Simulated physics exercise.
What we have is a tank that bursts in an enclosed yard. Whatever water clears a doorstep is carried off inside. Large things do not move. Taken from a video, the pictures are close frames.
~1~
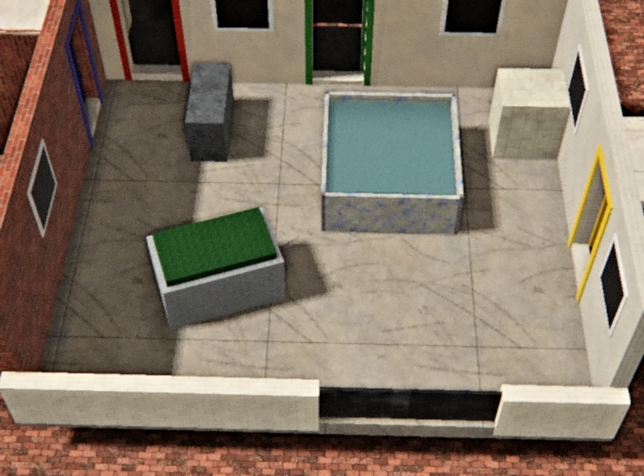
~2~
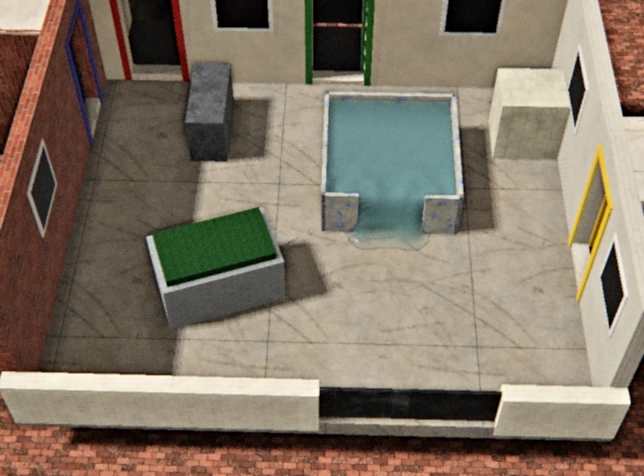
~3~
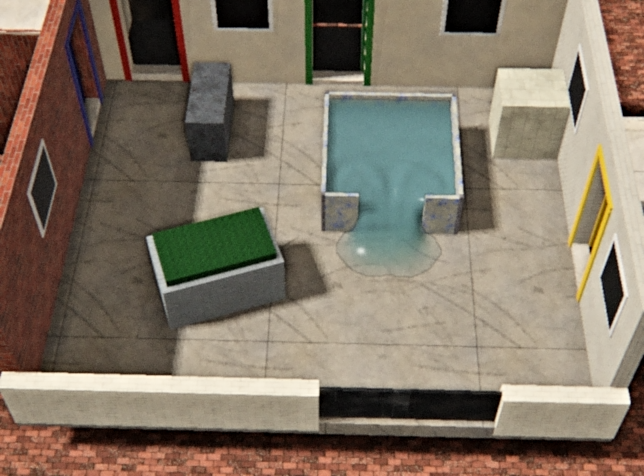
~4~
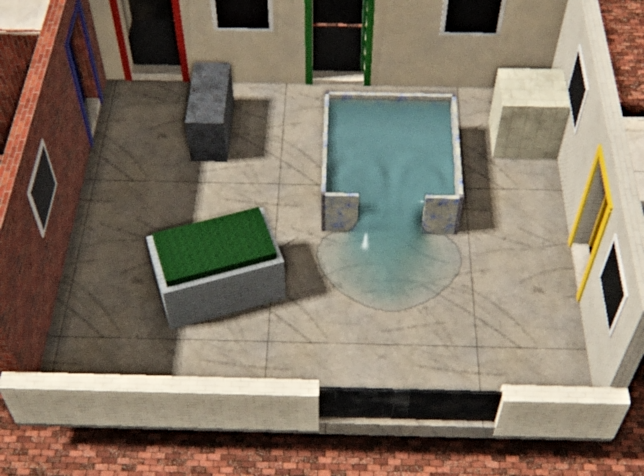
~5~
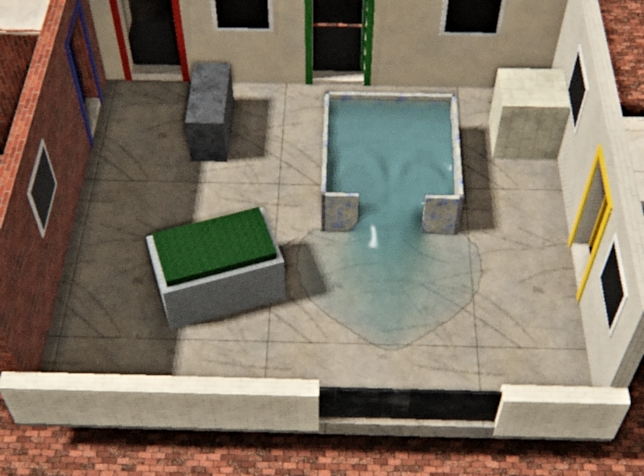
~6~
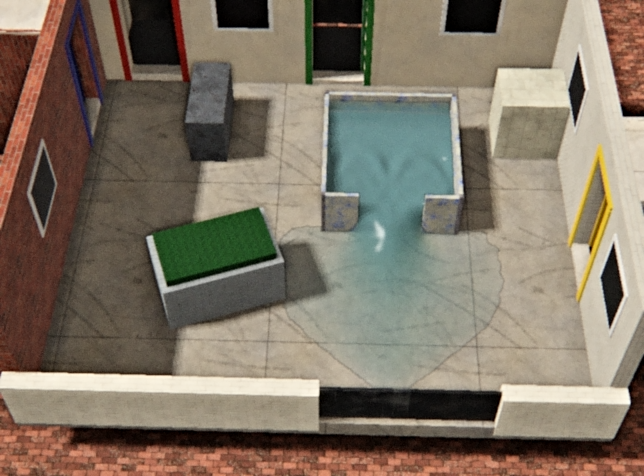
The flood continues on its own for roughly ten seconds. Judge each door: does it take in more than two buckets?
My call: The blue door keeps it to two or fewer, the red door keeps it to two or fewer, the green door keeps it to two or fewer, the yellow door keeps it to two or fewer.
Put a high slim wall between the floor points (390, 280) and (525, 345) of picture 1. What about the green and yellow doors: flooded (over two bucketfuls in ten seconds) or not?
In turn: The green door stays shy of it; the yellow door tops the mark.
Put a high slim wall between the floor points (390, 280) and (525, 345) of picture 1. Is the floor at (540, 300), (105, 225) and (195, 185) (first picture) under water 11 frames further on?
Results in order: Swamped / bone-dry / bone-dry.
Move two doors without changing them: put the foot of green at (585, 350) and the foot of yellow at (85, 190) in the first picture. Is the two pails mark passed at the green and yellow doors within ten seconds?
In short: The green door passes that mark; the yellow door keeps below it.
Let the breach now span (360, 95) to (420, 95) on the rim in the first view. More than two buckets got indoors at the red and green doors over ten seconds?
I'd say the red door stays shy of the line and the green door crosses the line.
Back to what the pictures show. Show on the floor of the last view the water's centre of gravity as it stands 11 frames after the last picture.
About (385, 252).
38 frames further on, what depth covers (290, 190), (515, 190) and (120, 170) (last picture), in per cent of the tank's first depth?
I'd put them at close to 2 per cent, then 10 per cent, then 4 per cent.
A moment on, water covers 30 % of the floor; the blue door not reached, the red door not reached, the green door not reached, the yellow door not reached.
Next, water covers 35 % of the floor; the blue door not reached, the red door not reached, the green door not reached, the yellow door wet at the sill, nothing in.
Then, water covers 45 % of the floor; the blue door not reached, the red door not reached, the green door not reached, the yellow door wet at the sill, nothing in.
Later, water covers 75 % of the floor; the blue door wet at the sill, nothing in, the red door wet at the sill, nothing in, the green door not reached, the yellow door wet at the sill, nothing in.
In the end, water covers 95 % of the floor; the blue door wet at the sill, nothing in, the red door wet at the sill, nothing in, the green door wet at the sill, nothing in, the yellow door wet at the sill, nothing in.
